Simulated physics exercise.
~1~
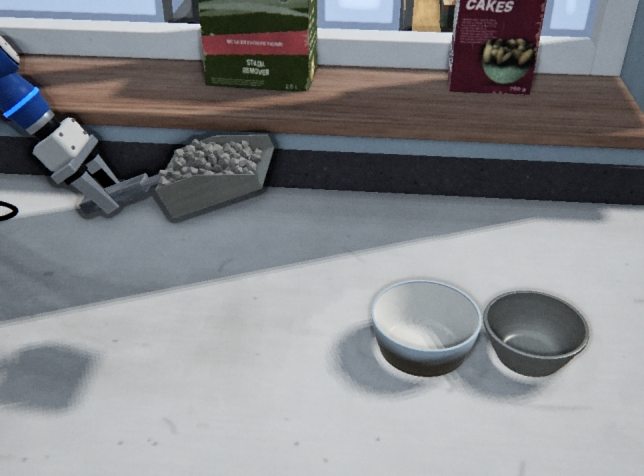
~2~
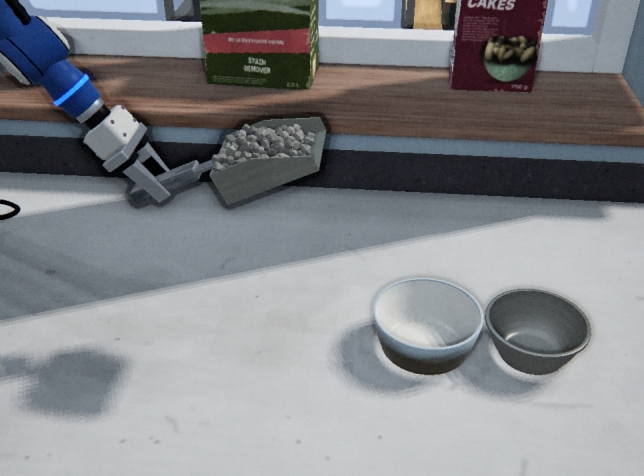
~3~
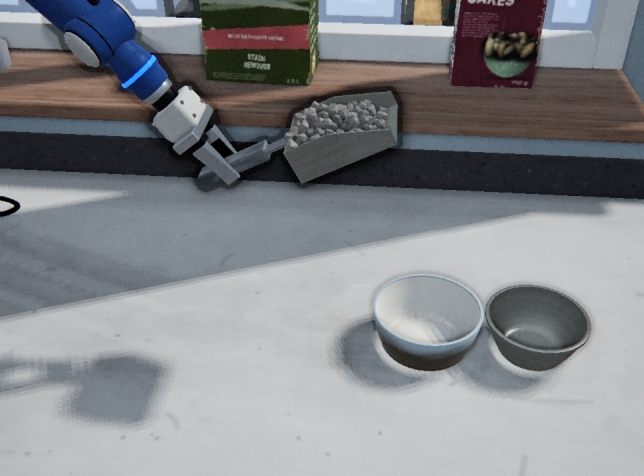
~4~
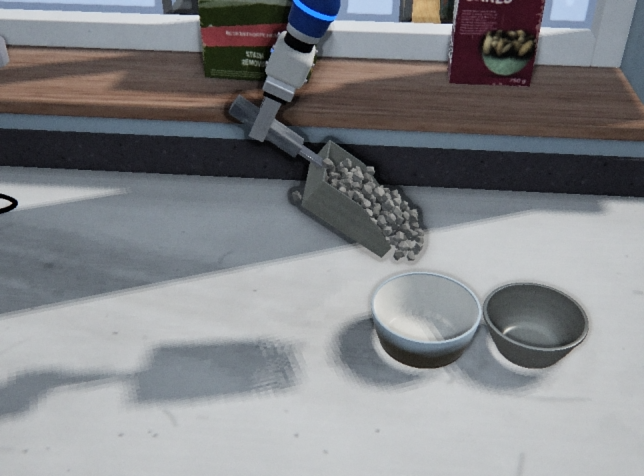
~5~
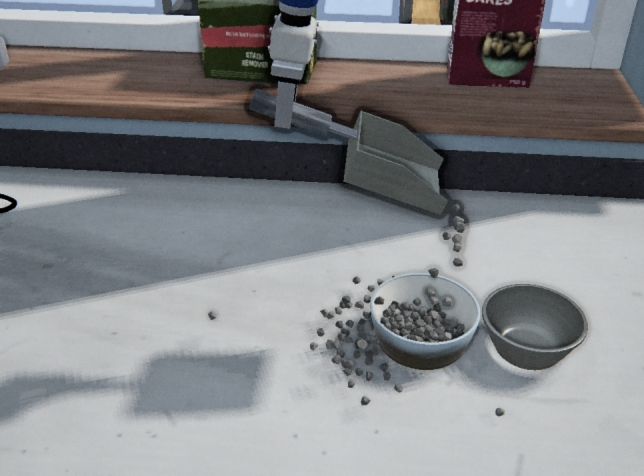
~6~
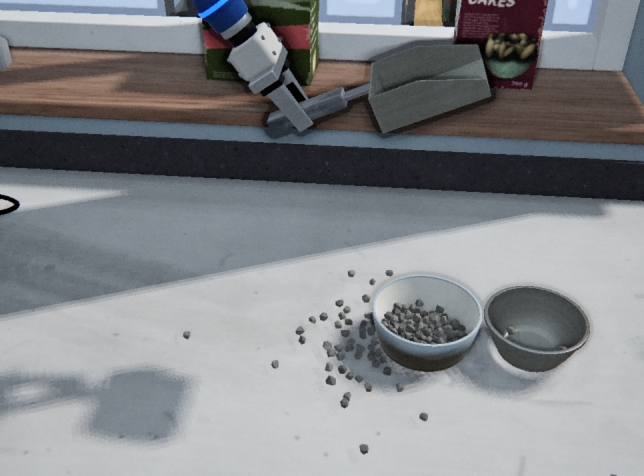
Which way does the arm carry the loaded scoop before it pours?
It carries the scoop to the right, toward the two bowls.
A blue and white robot arm holds a grey scoop heaped with small grey pebbles above a pale, partly shadowed counter, seen from slightly above, with a green and red box and a dark red box on a wooden ledge behind. Two bowls sit side by side at the right, a white-rimmed one and a plain grey one. The arm carries the scoop to the right, then tips it down toward the bowls. Pebbles pour out, many landing in the white-rimmed bowl and others scattering on the counter around it. Finally the emptied scoop rises, leaving a few pebbles in the grey bowl.
